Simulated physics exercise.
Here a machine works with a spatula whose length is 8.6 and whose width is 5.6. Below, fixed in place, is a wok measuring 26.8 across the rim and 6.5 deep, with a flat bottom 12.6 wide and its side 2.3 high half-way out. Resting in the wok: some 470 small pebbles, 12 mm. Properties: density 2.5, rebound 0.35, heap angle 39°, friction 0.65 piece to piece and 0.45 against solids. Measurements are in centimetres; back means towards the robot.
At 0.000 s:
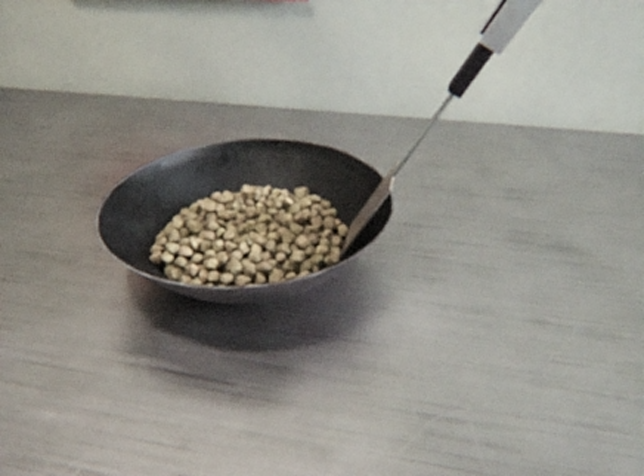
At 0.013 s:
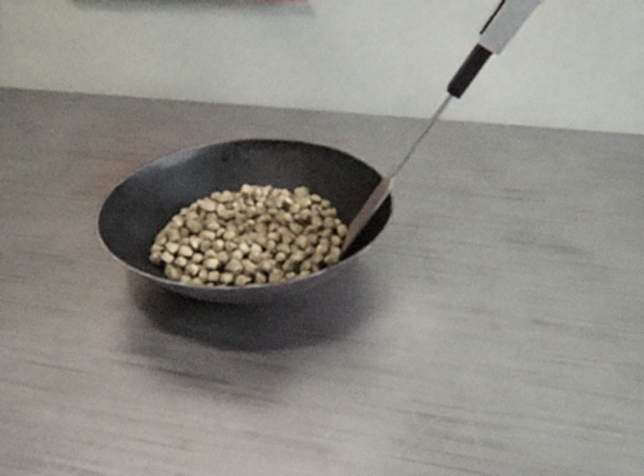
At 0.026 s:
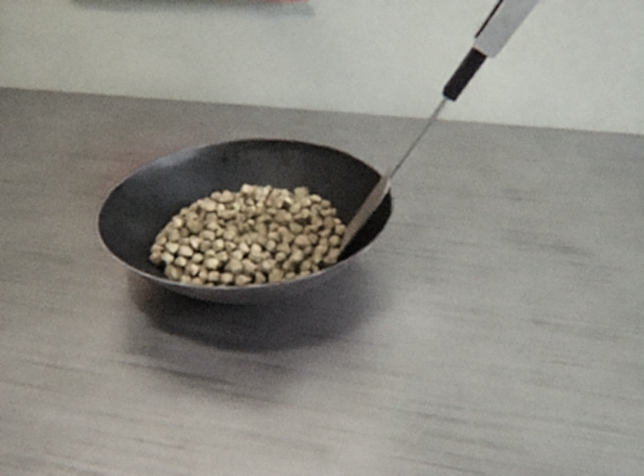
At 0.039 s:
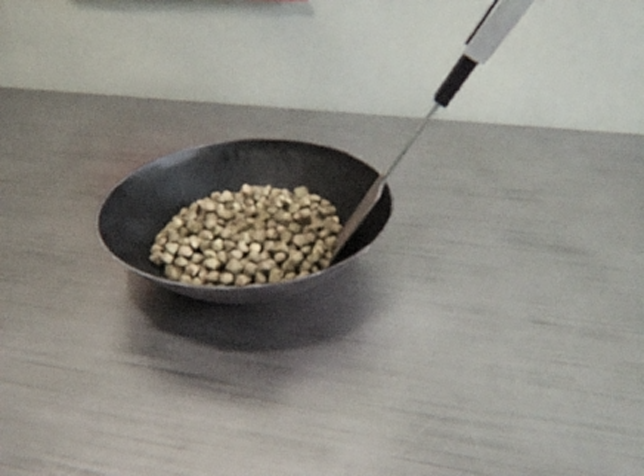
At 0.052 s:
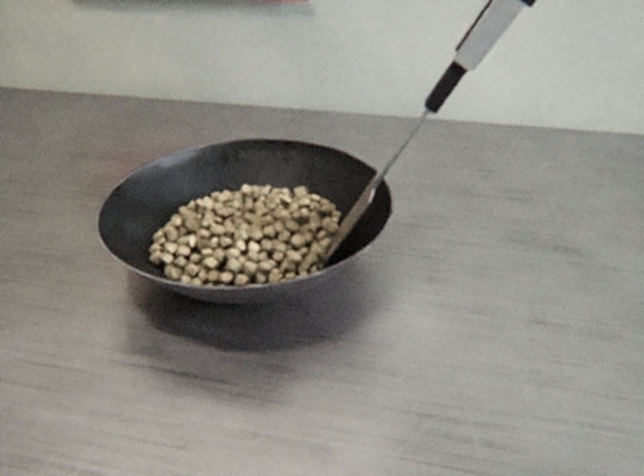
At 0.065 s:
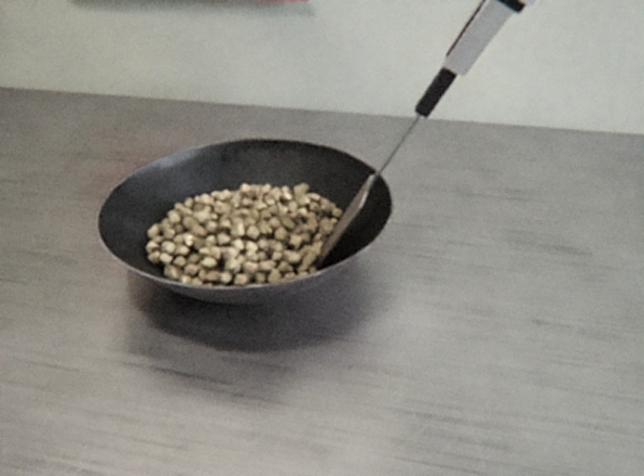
In this clip, a spatula held at a slant by a machine presses down and leftward into a heap of small tan pebbles in a dark wok on a grey surface, and the pebbles shift slightly to the left.
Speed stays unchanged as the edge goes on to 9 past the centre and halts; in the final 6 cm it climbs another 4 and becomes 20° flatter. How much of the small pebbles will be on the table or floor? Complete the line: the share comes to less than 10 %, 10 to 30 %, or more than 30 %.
The share comes to 10 to 30 %.
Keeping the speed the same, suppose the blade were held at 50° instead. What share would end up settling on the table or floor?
I'd put it at about 15 per cent.
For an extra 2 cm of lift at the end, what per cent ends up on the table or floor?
Result: Approx. 15 %.
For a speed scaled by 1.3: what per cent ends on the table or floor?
The share would be near 25 in a hundred.
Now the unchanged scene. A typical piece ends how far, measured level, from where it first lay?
Distance: Around 4 cm.
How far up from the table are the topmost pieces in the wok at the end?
Close to 7.5 centimetres high.
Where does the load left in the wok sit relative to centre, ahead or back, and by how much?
Ahead of centre, near 3.5 centimetres.
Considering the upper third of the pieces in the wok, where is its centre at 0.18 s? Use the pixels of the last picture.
Estimated point: Close to (202, 217).
After 0.18 s, sloping 61°, highest piece 6 above the table; 473 in the wok.
After 0.30 s, sloping 54°, highest piece 8 above the table; 473 in the wok.
After 0.55 s, sloping 41°, highest piece 8 above the table; 390 in the wok, 61 on the table or floor, 22 on the blade or in flight.
After 1.60 s, sloping 41°, highest piece 7 above the table; 390 in the wok, 83 on the table or floor.
In the end, 390 in the wok, 83 on the table or floor. That is 18 % on the table or floor.
